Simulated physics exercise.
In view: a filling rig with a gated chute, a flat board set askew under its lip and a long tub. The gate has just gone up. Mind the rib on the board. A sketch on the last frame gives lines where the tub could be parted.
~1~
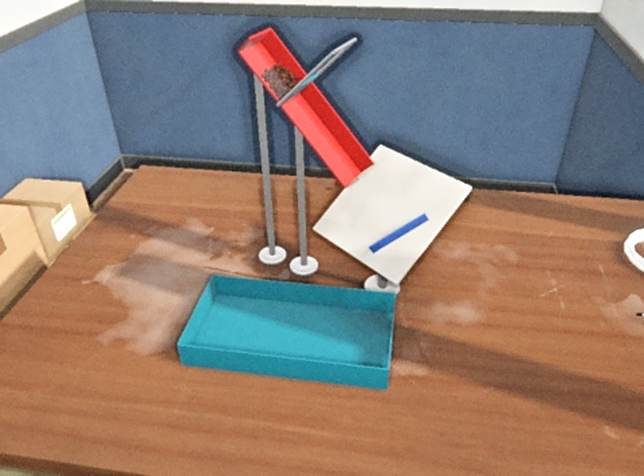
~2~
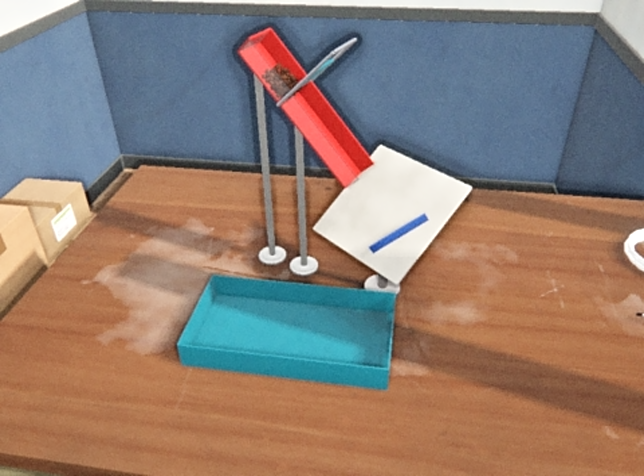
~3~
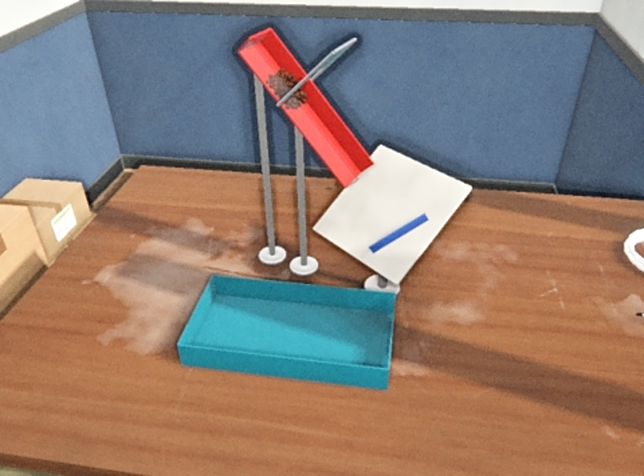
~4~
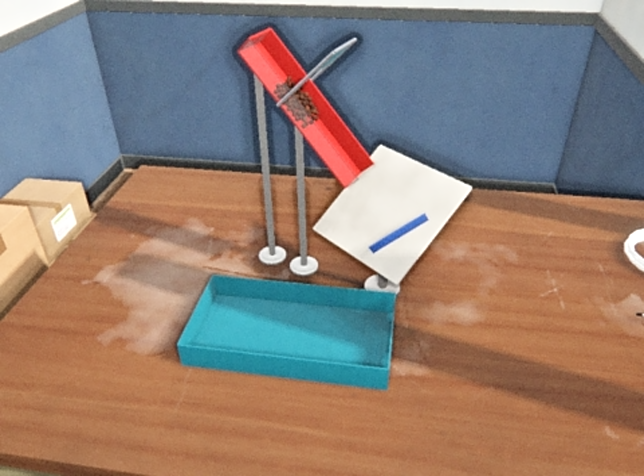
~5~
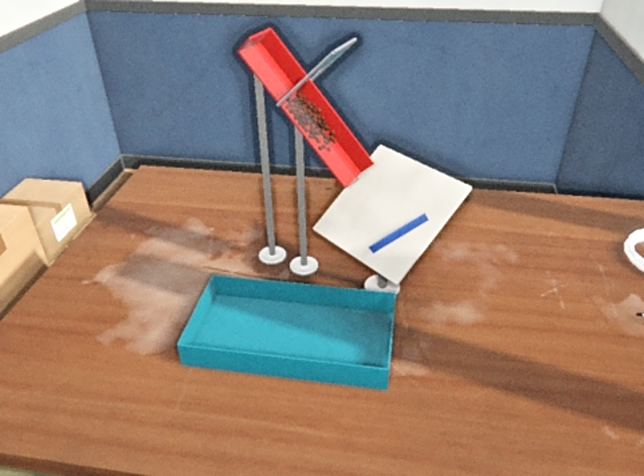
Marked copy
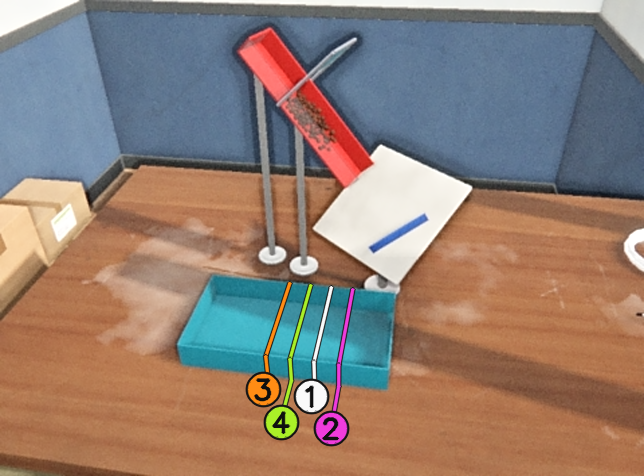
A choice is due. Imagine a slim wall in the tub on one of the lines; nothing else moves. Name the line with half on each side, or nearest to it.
Use line 1.
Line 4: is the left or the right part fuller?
Right.
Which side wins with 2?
The left side.
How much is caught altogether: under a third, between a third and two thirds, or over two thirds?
Over two thirds.
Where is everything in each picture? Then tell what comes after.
The first picture shows load behind the gate at (284, 81), allspice berries; lip of the chute at (353, 181), sloping fairly steeply.
The second picture shows middle of the board at (387, 209), tilted fairly steeply; middle of its low edge at (351, 254); of its high edge at (423, 164).
The third picture shows front corners of the tub at (178, 345) and (388, 369), empty; front of the load at (300, 105).
The fourth picture shows middle of the load at (299, 103); its front at (312, 122), about a third of the way to the lip; rib from (425, 213) to (369, 248).
The fifth picture shows middle of the load at (311, 121); its front at (329, 149), about two thirds of the way to the lip.
On the marked copy, line 1 crosses the front rim at (314, 361); line 2 crosses the front rim at (338, 364); line 3 crosses the front rim at (266, 355); line 4 crosses the front rim at (290, 358).
For line 1, of what is caught, about half on the left of the divider, about half on the right.
For line 2, of what is caught, nearly all on the left of the divider, a small part on the right.
For line 3, of what is caught, a stray few on the left of the divider, nearly all on the right.
For line 4, of what is caught, a small part on the left of the divider, nearly all on the right.
